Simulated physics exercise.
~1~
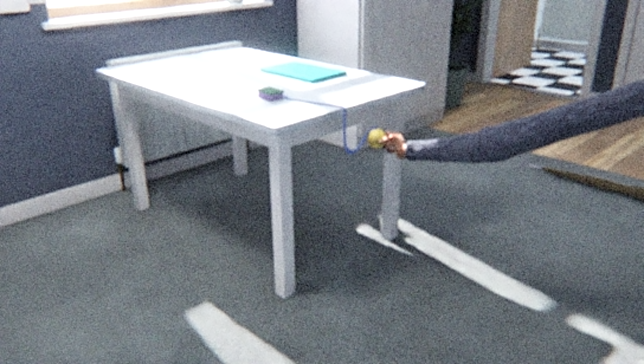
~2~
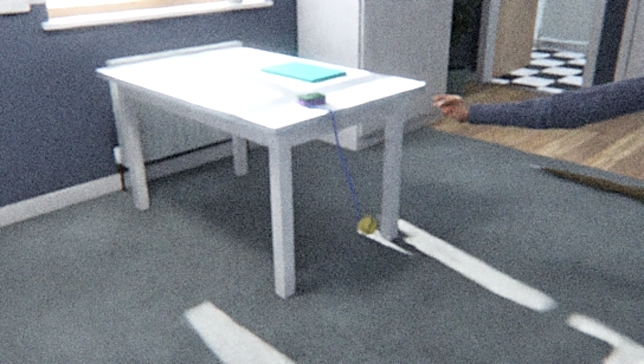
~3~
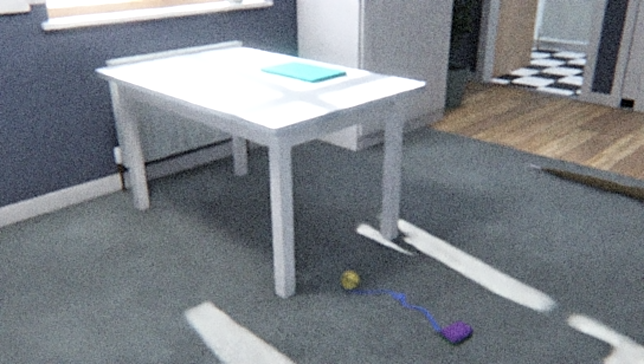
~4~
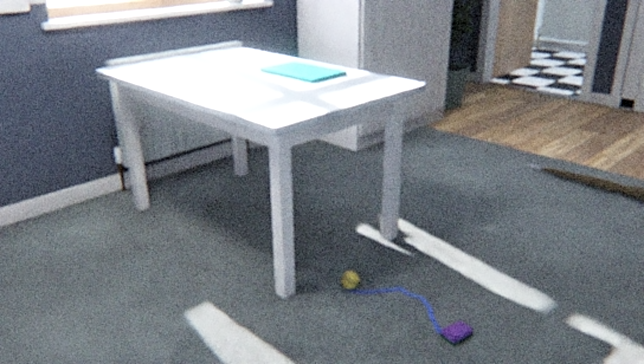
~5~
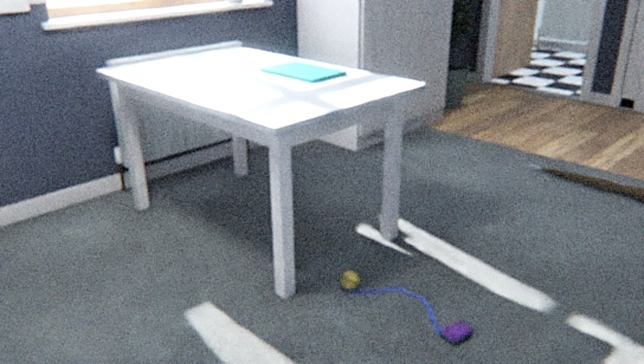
The video shows a hand holding a yellow ball tied by a blue ribbon to a small sponge on a white table, near a turquoise laptop. The hand lets go and withdraws, the ball drops, and the sponge is pulled over the edge, both ending on the floor.
